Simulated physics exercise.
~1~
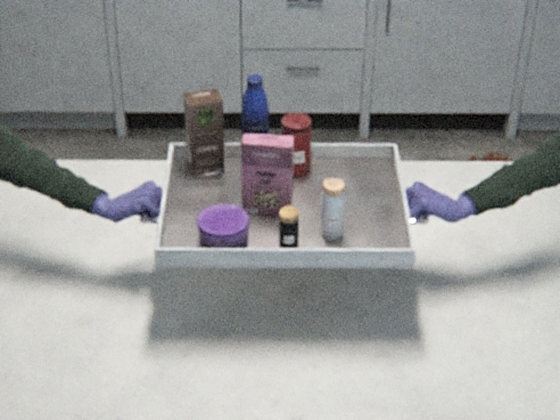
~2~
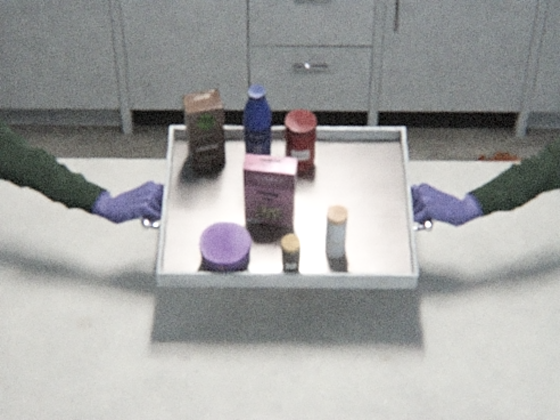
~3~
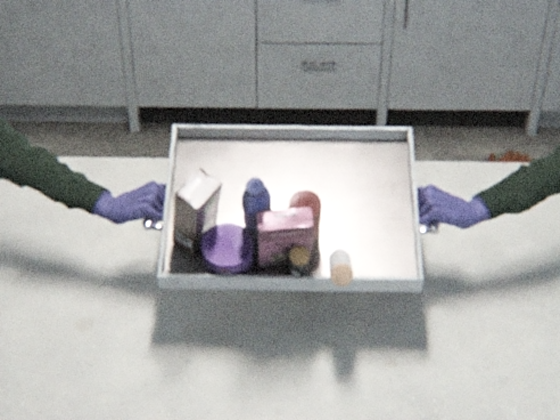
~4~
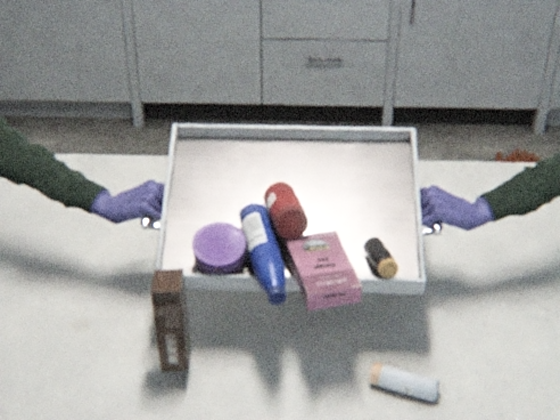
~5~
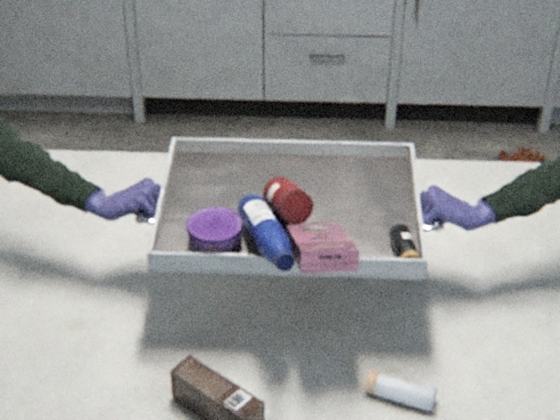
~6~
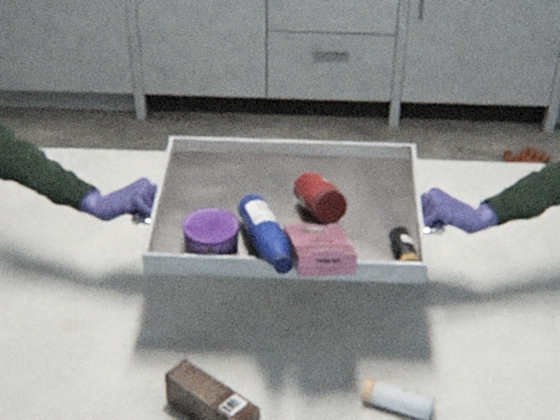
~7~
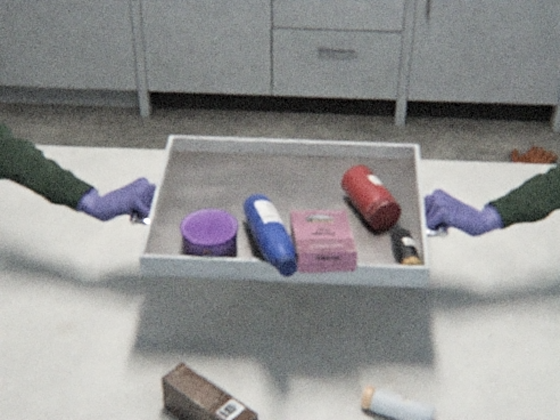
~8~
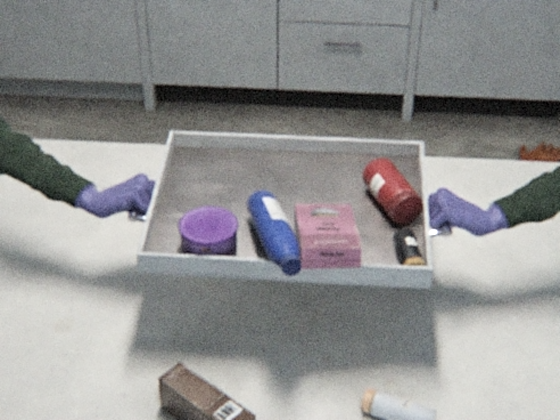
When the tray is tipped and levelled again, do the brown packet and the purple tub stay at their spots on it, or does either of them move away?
The two end differently. The brown packet leaves its spot and ends up lying off the tray on the pale surface, while the purple tub stays put.
